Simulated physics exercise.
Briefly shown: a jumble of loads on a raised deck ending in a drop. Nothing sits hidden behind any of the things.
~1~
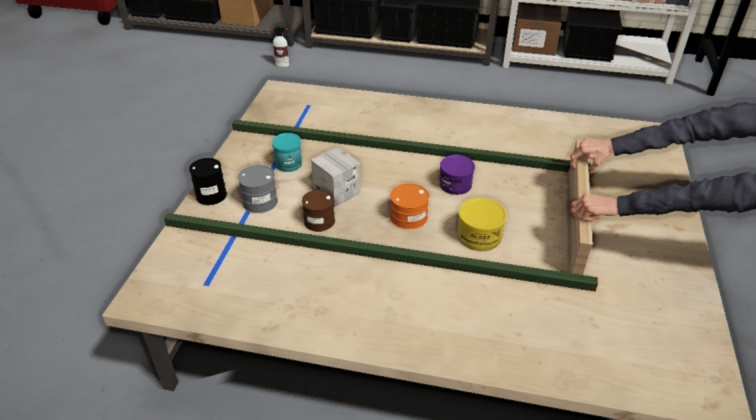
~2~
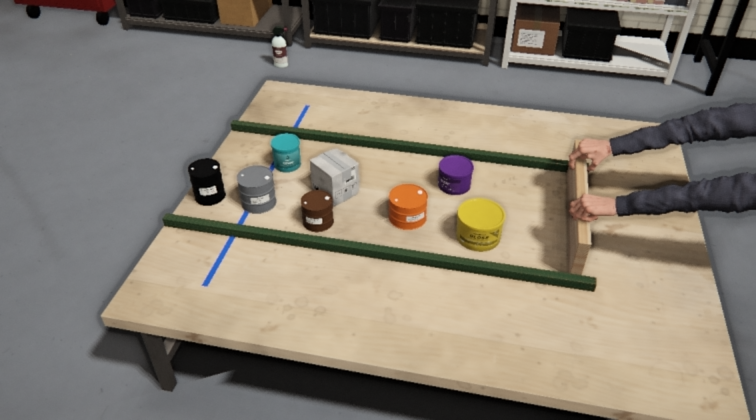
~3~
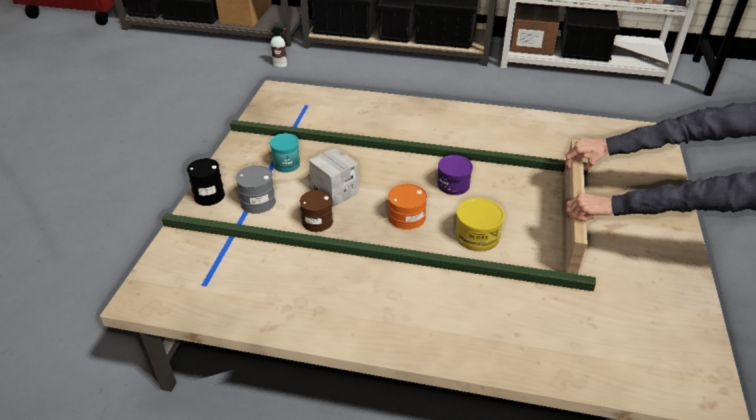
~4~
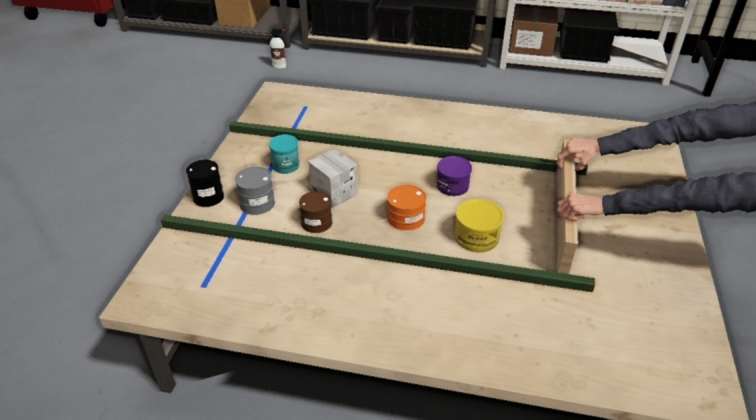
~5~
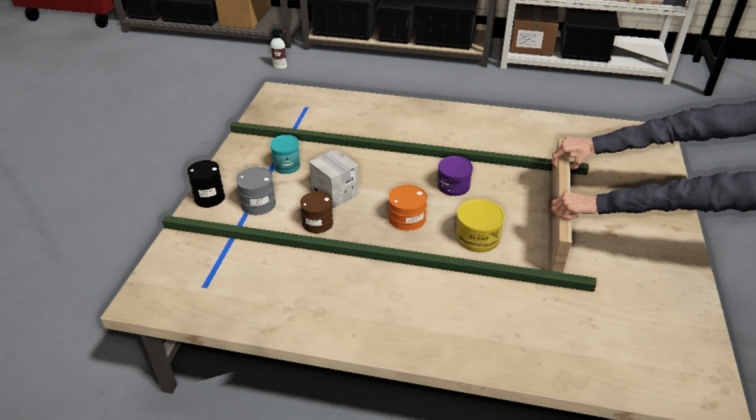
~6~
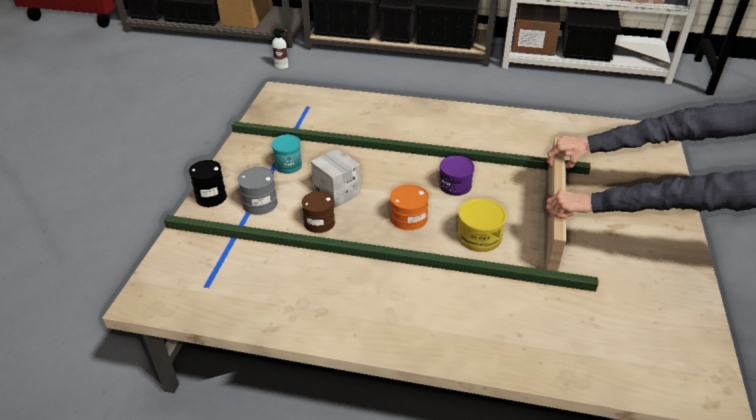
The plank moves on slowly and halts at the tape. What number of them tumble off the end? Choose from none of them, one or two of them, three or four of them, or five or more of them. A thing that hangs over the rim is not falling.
One or two of them do.
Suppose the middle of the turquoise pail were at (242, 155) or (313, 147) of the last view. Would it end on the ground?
Going in order, the first time it ends up below and the second time it is still up there.
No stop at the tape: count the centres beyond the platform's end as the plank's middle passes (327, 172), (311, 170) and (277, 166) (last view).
Counts by place: 0 / 0 / 1.
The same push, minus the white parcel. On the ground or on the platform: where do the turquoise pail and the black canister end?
Here's how it goes: The turquoise pail is still up there and the black canister ends up down.
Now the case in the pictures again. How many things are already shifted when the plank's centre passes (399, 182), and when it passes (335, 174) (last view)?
That gives 4 for the first and 6 for the second.
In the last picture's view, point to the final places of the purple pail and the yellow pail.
In the last picture the purple pail sits at (262, 149) while the yellow pail sits at (232, 190).
Soon after, none off yet; black canister at rest near (208, 184); grey canister at rest near (258, 191); turquoise pail at rest near (287, 155).
After that, none off yet; black canister at rest near (208, 184); grey canister at rest near (258, 191); turquoise pail displaced a little near (281, 147).
In the end, the number that fall off is one or two; gone, black canister.
